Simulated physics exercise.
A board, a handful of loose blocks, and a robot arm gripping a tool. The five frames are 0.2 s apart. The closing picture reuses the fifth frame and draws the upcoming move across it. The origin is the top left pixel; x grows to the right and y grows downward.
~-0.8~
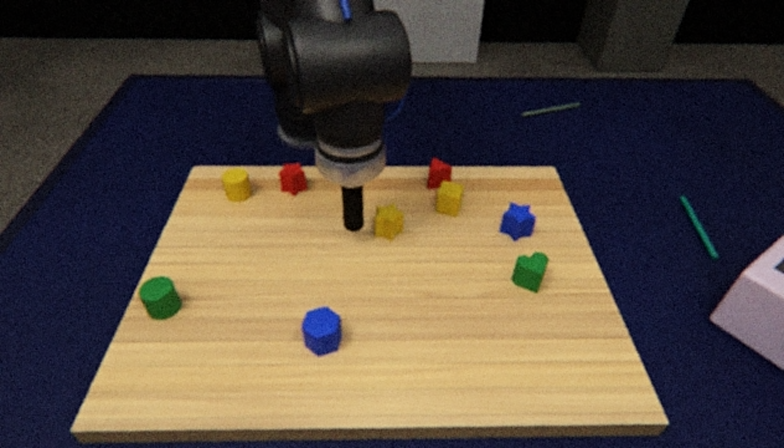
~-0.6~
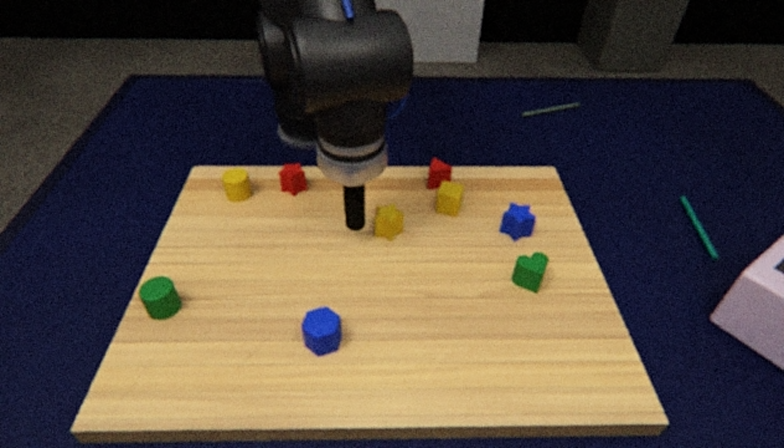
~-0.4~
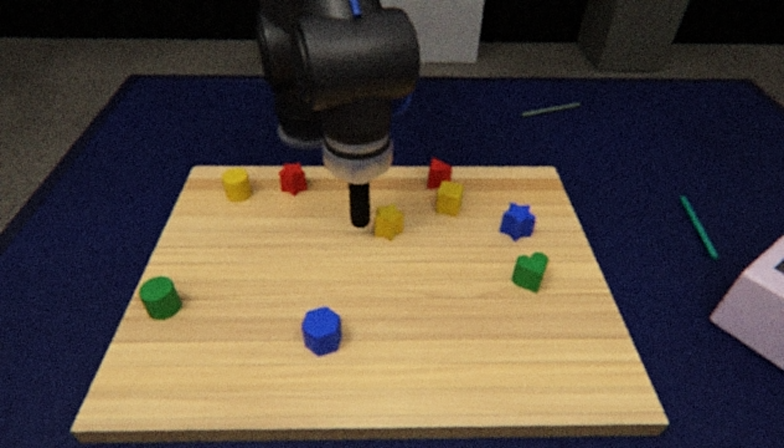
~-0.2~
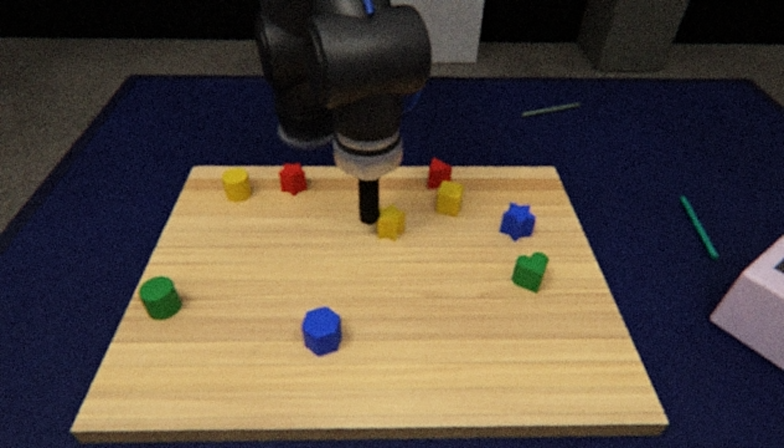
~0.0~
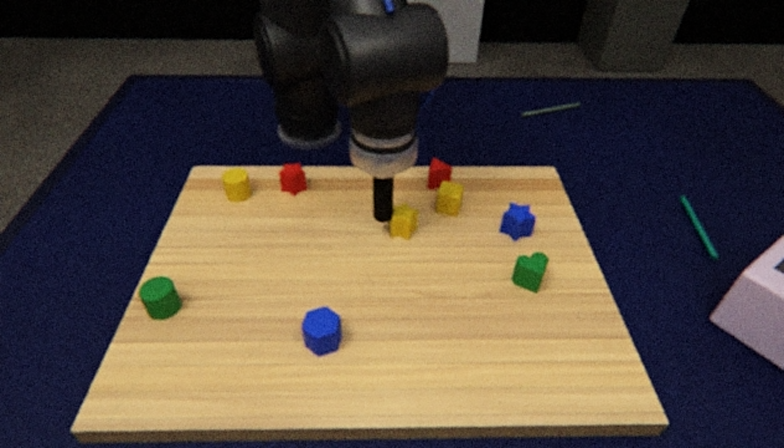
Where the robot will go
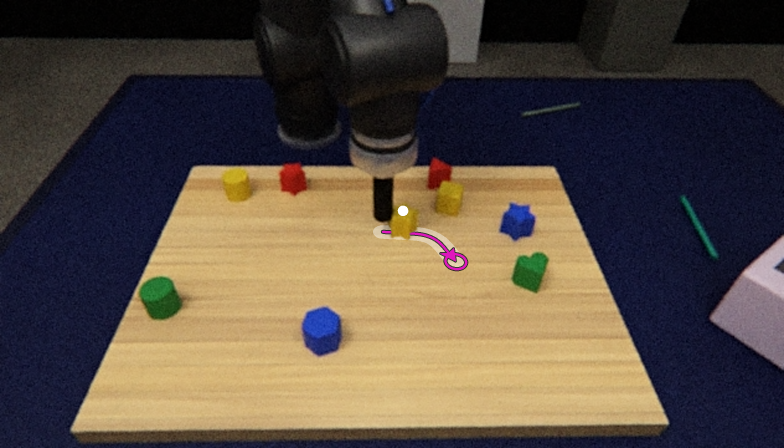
On a wooden board scattered with small colored blocks, a robot arm holding a dark tool moved slowly to the right, then nudged a yellow block slightly rightward while the other blocks stayed still.
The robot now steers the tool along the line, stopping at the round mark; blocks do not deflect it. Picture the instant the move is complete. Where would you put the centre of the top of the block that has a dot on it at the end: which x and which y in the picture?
It should be at (452, 212) by then.
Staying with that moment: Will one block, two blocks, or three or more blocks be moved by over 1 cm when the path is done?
Answer: One block.
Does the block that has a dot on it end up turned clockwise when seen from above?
No, it doesn't check out.
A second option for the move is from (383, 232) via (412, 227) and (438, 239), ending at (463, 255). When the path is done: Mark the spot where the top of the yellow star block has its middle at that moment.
It is at (456, 212).
Drawn move, from (383, 232) by way of (412, 233) and (439, 242) to (456, 262); the dot is on the yellow star block.
What follows on the original path. One third of the way, tool (413, 219); yellow star block (433, 211).
Two thirds of the way, tool (441, 227); yellow star block (452, 211), turned 45° anticlockwise.
At the end, tool (458, 247); yellow star block (452, 212), turned 45° anticlockwise; yellow four-sided block still.
